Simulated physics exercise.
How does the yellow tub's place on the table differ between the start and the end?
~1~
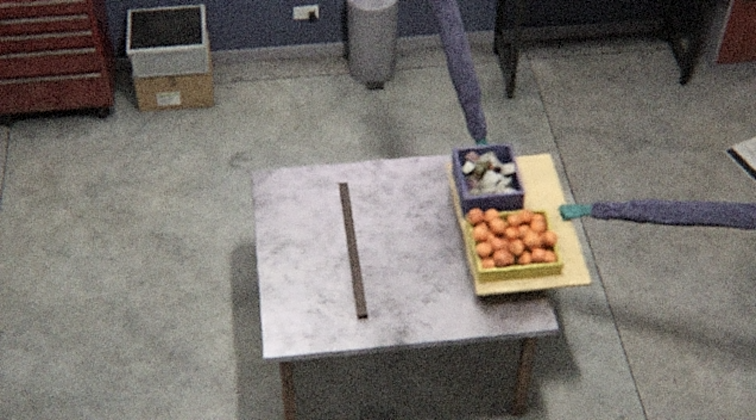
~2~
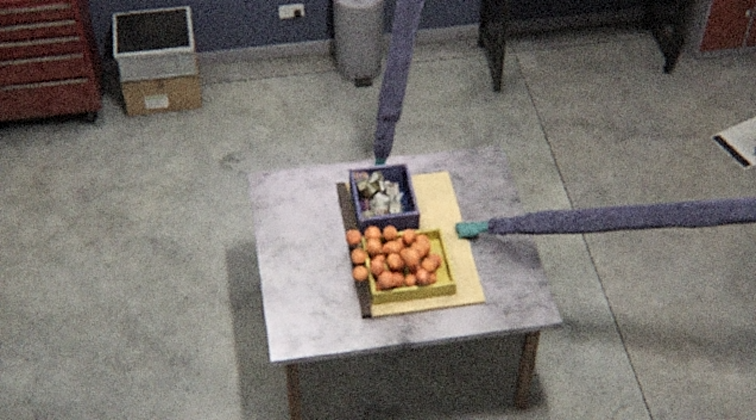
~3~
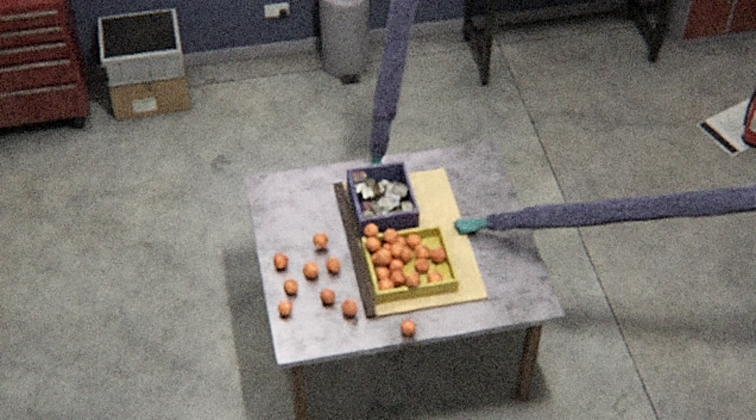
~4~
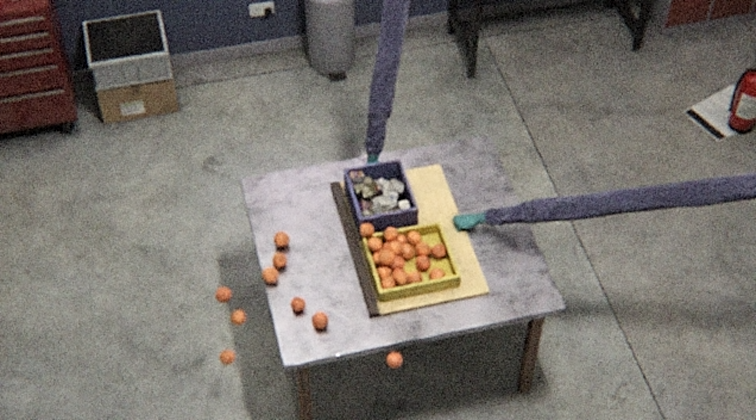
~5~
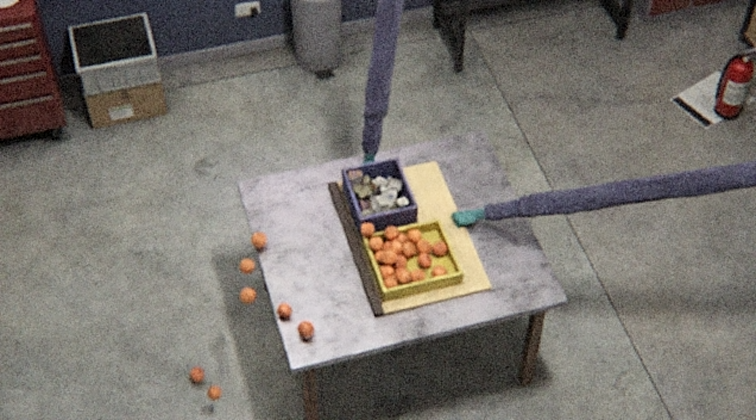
At the start the yellow tub is near the right edge of the table. By the end it is further left, close beside the dark strip.
